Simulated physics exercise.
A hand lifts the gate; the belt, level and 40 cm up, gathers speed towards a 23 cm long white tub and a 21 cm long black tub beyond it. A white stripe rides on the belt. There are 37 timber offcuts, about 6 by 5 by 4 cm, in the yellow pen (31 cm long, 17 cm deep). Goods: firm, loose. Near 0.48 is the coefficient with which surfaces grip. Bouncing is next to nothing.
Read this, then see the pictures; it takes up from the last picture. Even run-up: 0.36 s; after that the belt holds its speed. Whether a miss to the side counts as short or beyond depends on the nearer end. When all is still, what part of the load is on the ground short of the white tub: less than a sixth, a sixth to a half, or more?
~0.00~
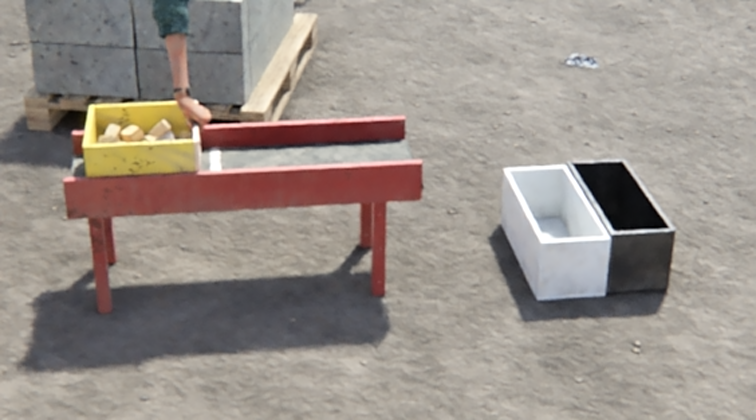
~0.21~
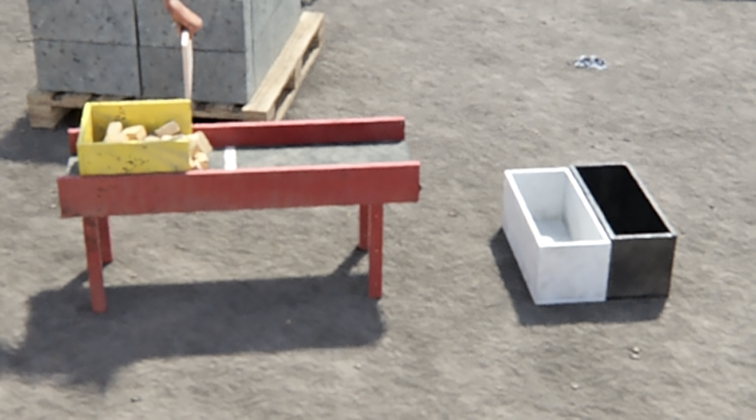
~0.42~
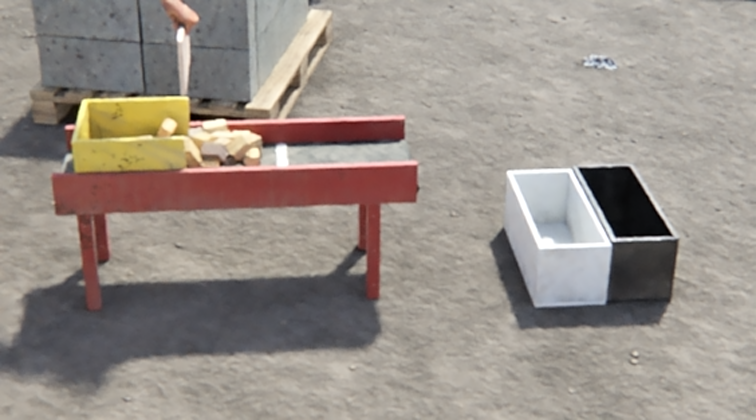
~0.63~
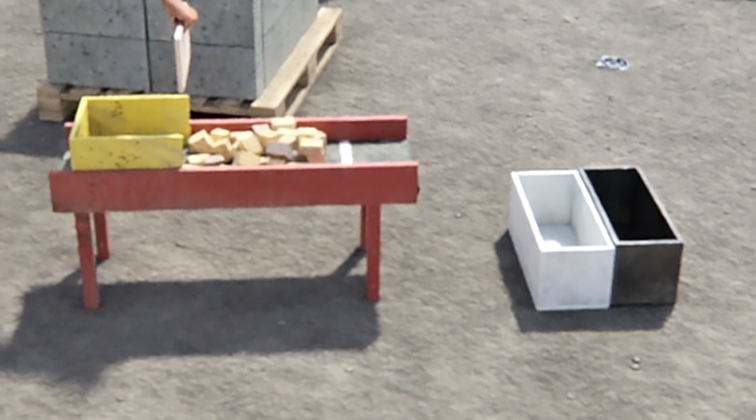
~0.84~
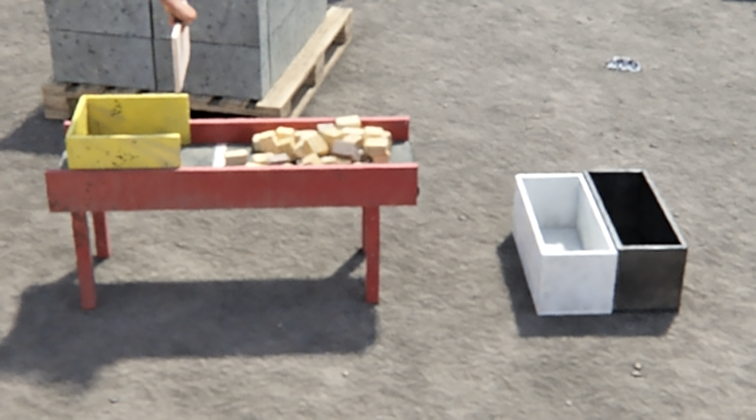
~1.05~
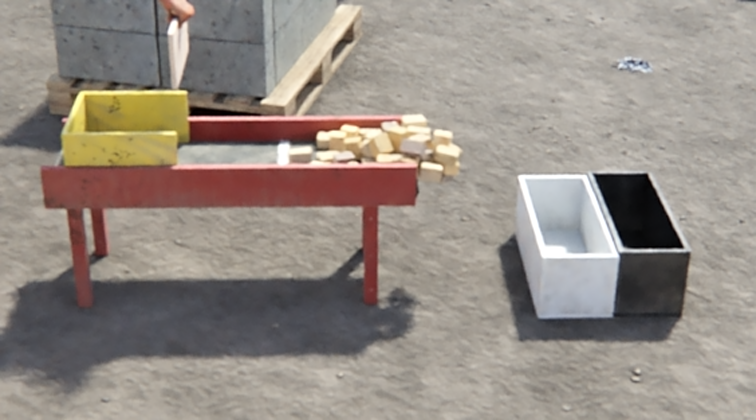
The majority of the timber offcuts land short of the white tub.
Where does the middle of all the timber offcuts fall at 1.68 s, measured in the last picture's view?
(497, 263).
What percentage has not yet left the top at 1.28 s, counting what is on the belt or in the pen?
Roughly 15 percent, I reckon.
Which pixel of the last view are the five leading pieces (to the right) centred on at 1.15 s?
Pixel (479, 197), give or take.
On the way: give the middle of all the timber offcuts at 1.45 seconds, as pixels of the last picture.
Estimated centre in the last picture: (493, 252).
After 1.15 s, 15 on the belt and 22 in the air.
After 1.28 s, 6 on the belt, 8 on the ground short of the white tub and 23 in the air.
After 1.45 s, 21 on the ground short of the white tub and 16 in the air.
Final count (at 1.68 s), 37 on the ground short of the white tub. Asked share, 37 of 37, 100 per cent.
